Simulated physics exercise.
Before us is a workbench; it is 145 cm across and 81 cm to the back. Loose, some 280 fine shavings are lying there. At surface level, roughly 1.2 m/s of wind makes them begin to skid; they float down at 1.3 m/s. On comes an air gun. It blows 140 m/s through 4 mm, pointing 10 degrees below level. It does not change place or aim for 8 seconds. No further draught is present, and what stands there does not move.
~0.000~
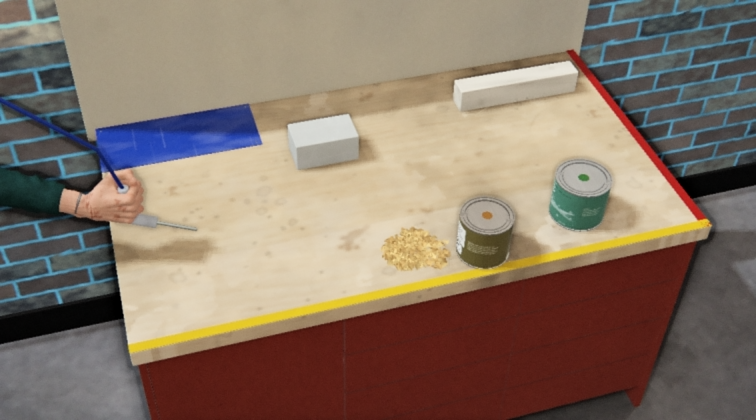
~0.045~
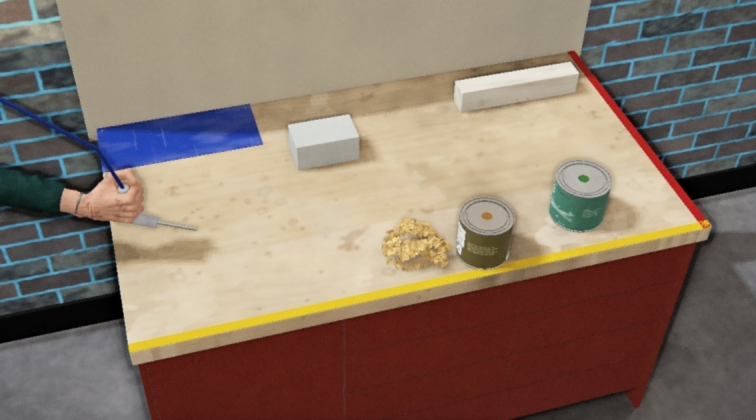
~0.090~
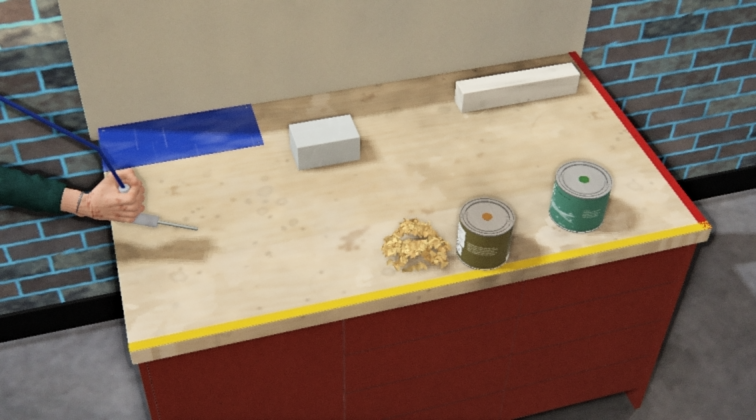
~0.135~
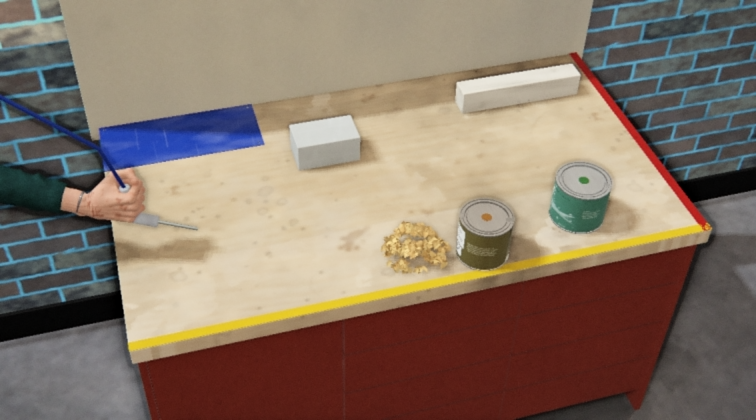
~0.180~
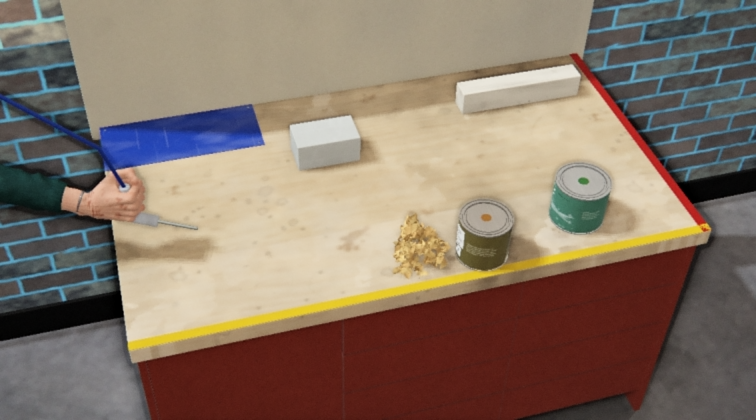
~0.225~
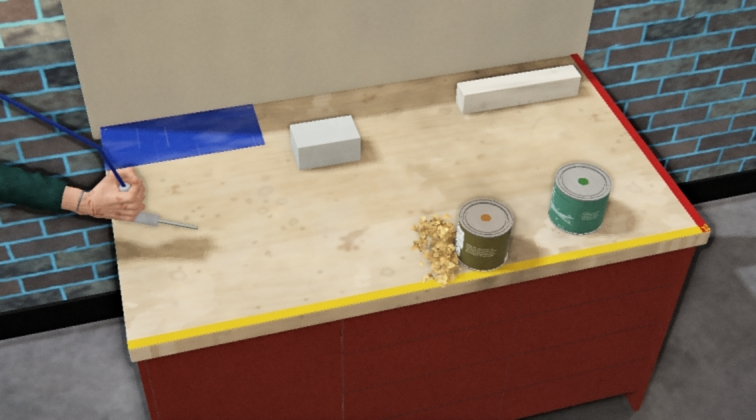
On a workbench, a hand at the left held an air gun pointed across the top while a pile of golden shavings first sat in place, then shifted right, bunching against the nearby brown tin.
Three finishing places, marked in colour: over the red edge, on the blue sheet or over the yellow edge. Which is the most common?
It is the yellow one.
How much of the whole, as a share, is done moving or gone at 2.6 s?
90 %.
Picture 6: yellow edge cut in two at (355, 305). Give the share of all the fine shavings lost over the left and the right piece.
Estimate: Left ~ 0 %; right ~ 60 %.
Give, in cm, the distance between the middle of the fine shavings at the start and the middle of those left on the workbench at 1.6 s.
About 70 cm.
After 1.6 s, 24 % are on the move or not yet settled, 62 % are over the yellow edge, 17 % over the red edge and 0 % on the blue sheet; the middle of those still in play is near (620, 155).
After 2.6 s, 10 % are on the move or not yet settled, 62 % are over the yellow edge, 25 % over the red edge and 0 % on the blue sheet.
After 4.4 s, 8 % are on the move or not yet settled, 62 % are over the yellow edge, 28 % over the red edge and 0 % on the blue sheet.
After 8.0 s, at the end, 62 % are over the yellow edge, 31 % over the red edge and 0 % on the blue sheet.
